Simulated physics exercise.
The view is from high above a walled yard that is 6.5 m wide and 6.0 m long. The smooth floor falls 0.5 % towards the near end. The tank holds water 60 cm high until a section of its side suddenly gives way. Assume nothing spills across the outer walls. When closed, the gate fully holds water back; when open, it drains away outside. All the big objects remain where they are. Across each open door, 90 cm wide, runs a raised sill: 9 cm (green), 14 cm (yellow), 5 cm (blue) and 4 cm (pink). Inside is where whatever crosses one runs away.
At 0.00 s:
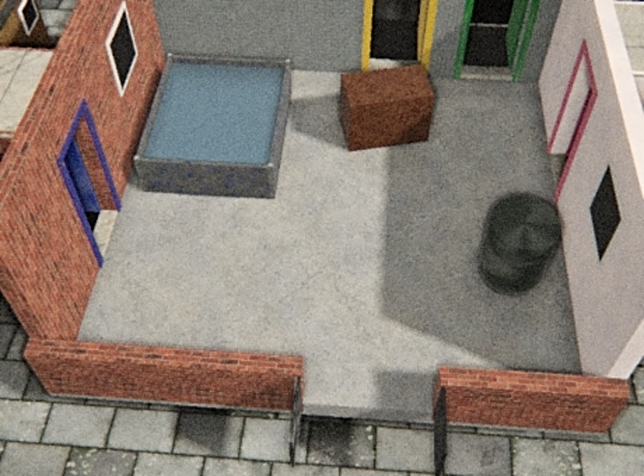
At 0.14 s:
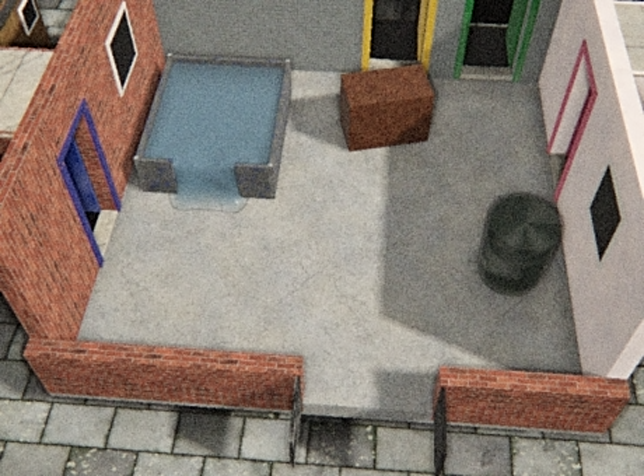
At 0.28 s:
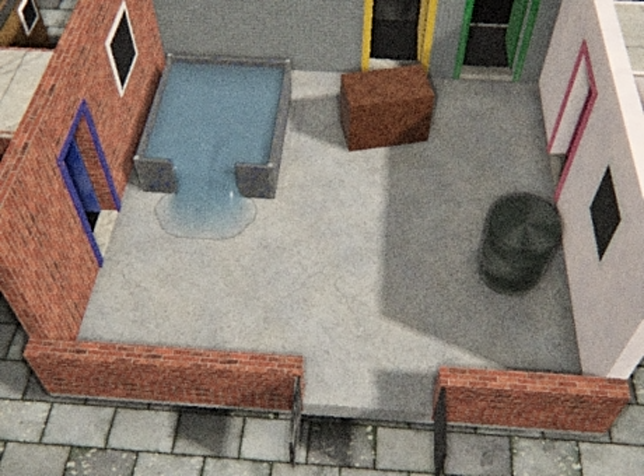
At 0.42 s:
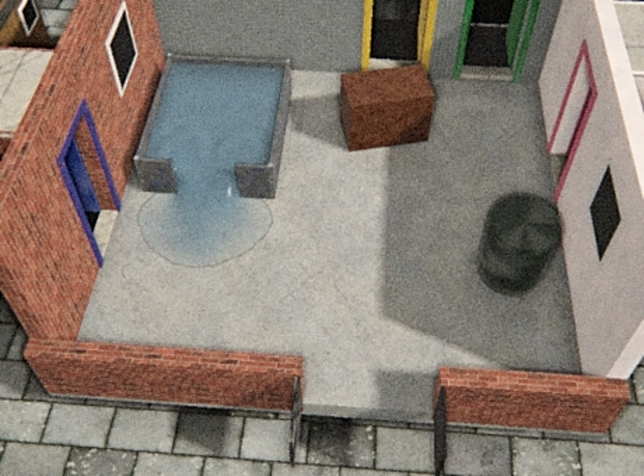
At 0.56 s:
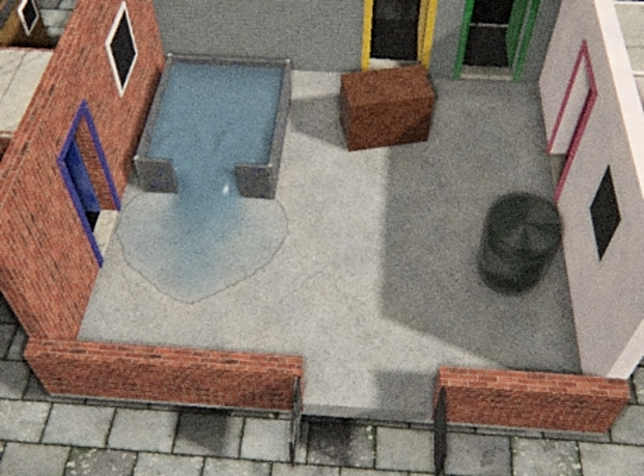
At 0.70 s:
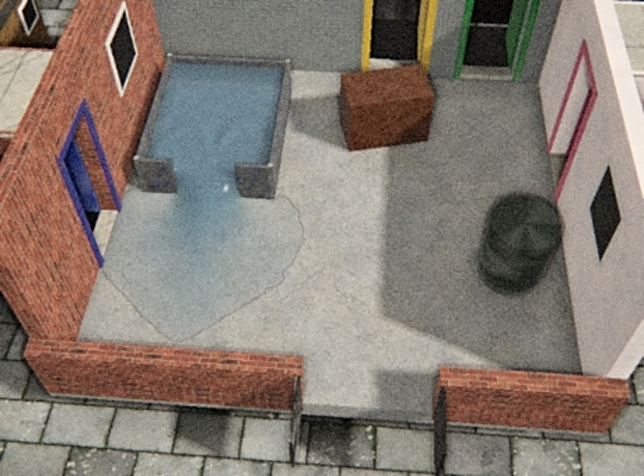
Water pours through a gap in the tank's front wall and spreads across the grey yard floor.
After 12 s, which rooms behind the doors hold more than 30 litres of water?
In order: Green door: Limit unbroken; yellow door: Limit unbroken; blue door: Limit broken; pink door: Limit unbroken.
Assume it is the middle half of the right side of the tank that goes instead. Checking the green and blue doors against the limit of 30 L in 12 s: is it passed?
Log - green: Threshold not reached, blue: Threshold not reached.
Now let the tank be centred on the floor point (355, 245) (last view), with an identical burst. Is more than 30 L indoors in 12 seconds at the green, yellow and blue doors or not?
Against the limit, the green door stays within it, the yellow door stays within it and the blue door stays within it.
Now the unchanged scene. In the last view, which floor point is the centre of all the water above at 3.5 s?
Close to (221, 222) in the last picture.
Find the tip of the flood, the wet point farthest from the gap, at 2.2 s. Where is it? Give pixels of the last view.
I'd mark it close to (407, 392).
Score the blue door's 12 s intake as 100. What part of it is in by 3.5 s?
Roughly 35%.
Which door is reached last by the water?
The answer is the yellow door.
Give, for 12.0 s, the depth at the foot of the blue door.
The depth there is around 5.5 cm.
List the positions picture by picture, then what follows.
The first picture shows still water, 60 cm deep, in the tank at (217, 112).
In the second picture, water pours out at (208, 184) and has run 0.5 m, to (242, 202); typically 8 cm deep outside, 60 cm at the tank's back.
In the third picture, the front is at (236, 230), 0.9 m from the gap at (208, 185); 0.9 m2 of floor is under water; 60 cm left at the back of the tank.
In the fourth picture, water pours out at (208, 185) and has run 1.3 m, to (209, 262); typically 7 cm deep outside, 60 cm at the tank's back.
In the fifth picture, water pours out at (208, 184) and has run 1.9 m, to (193, 297); typically 5 cm deep outside, 60 cm at the tank's back.
In the sixth picture, the front is at (180, 334), 2.5 m from the gap at (208, 184); 4.5 m2 of floor is under water; 58 cm left at the back of the tank.
After 1.4 s water covers 25 % of the floor and is deepest (38 cm) near (69, 368); green door not reached, yellow door not reached, blue door 9 cm at the sill, 1 L in, pink door not reached.
After 2.2 s water covers 30 % of the floor and is deepest (38 cm) near (94, 332); green door not reached, yellow door not reached, blue door 6 cm at the sill, 13 L in, pink door not reached.
After 3.5 s water covers 35 % of the floor and is deepest (22 cm) near (69, 368); green door not reached, yellow door not reached, blue door 6 cm at the sill, 25 L in, pink door not reached.
After 7.0 s water covers 65 % of the floor and is deepest (17 cm) near (561, 352); green door not reached, yellow door not reached, blue door 7 cm at the sill, 63 L in, pink door 2 cm at the sill, 0 L in.
After 12.0 s water covers 95 % of the floor and is deepest (10 cm) near (539, 402); green door 8 cm at the sill, 0 L in, yellow door 4 cm at the sill, 0 L in, blue door 5 cm at the sill, 75 L in, pink door 5 cm at the sill, 1 L in.
